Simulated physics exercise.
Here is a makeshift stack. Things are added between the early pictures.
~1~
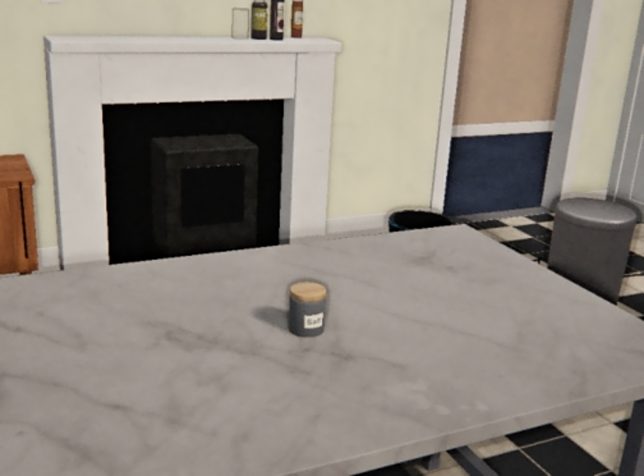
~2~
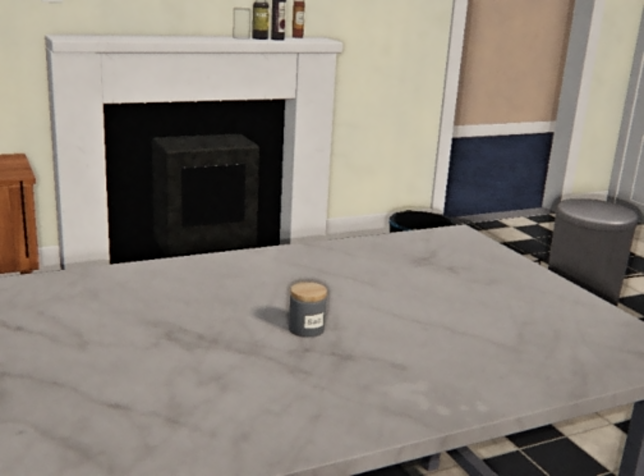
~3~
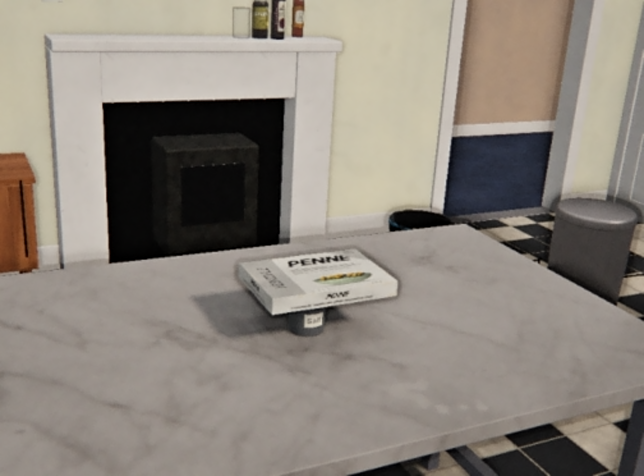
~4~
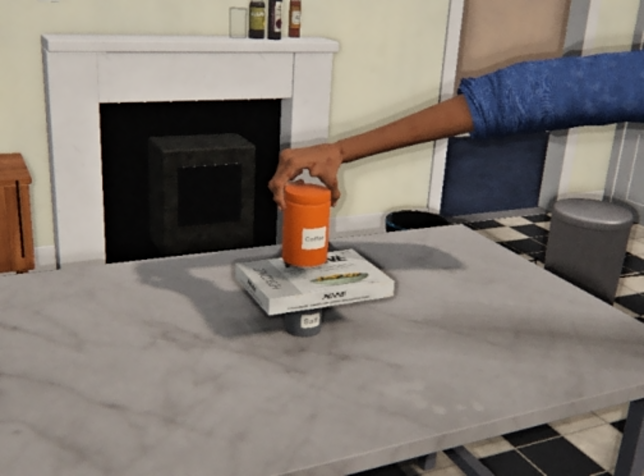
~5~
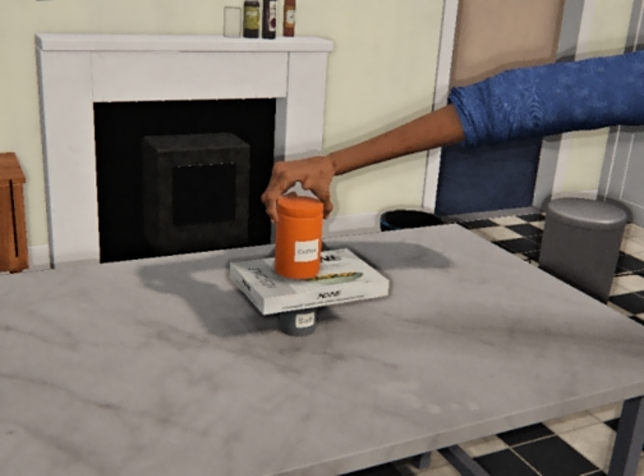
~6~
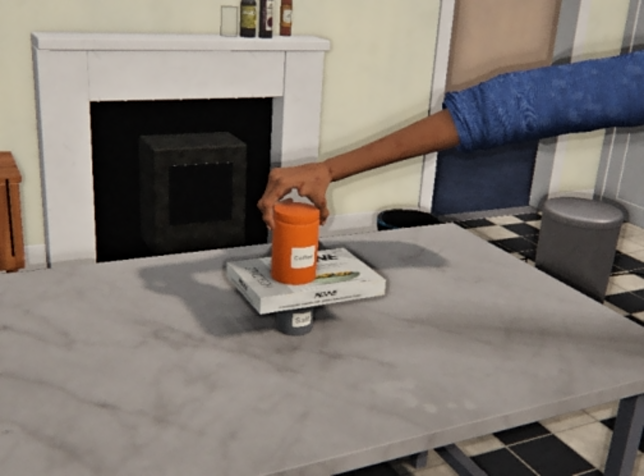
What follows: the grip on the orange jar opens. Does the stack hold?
Outcome: The stack keeps its balance.
Then, 0.20 s past the last view, nothing moves.
Then, 0.40 s past the last view, orange jar resting near (295, 244).
Finally, all 3 still in place. Final places as the last picture's camera would see them, orange jar near (295, 244). The stack holds.
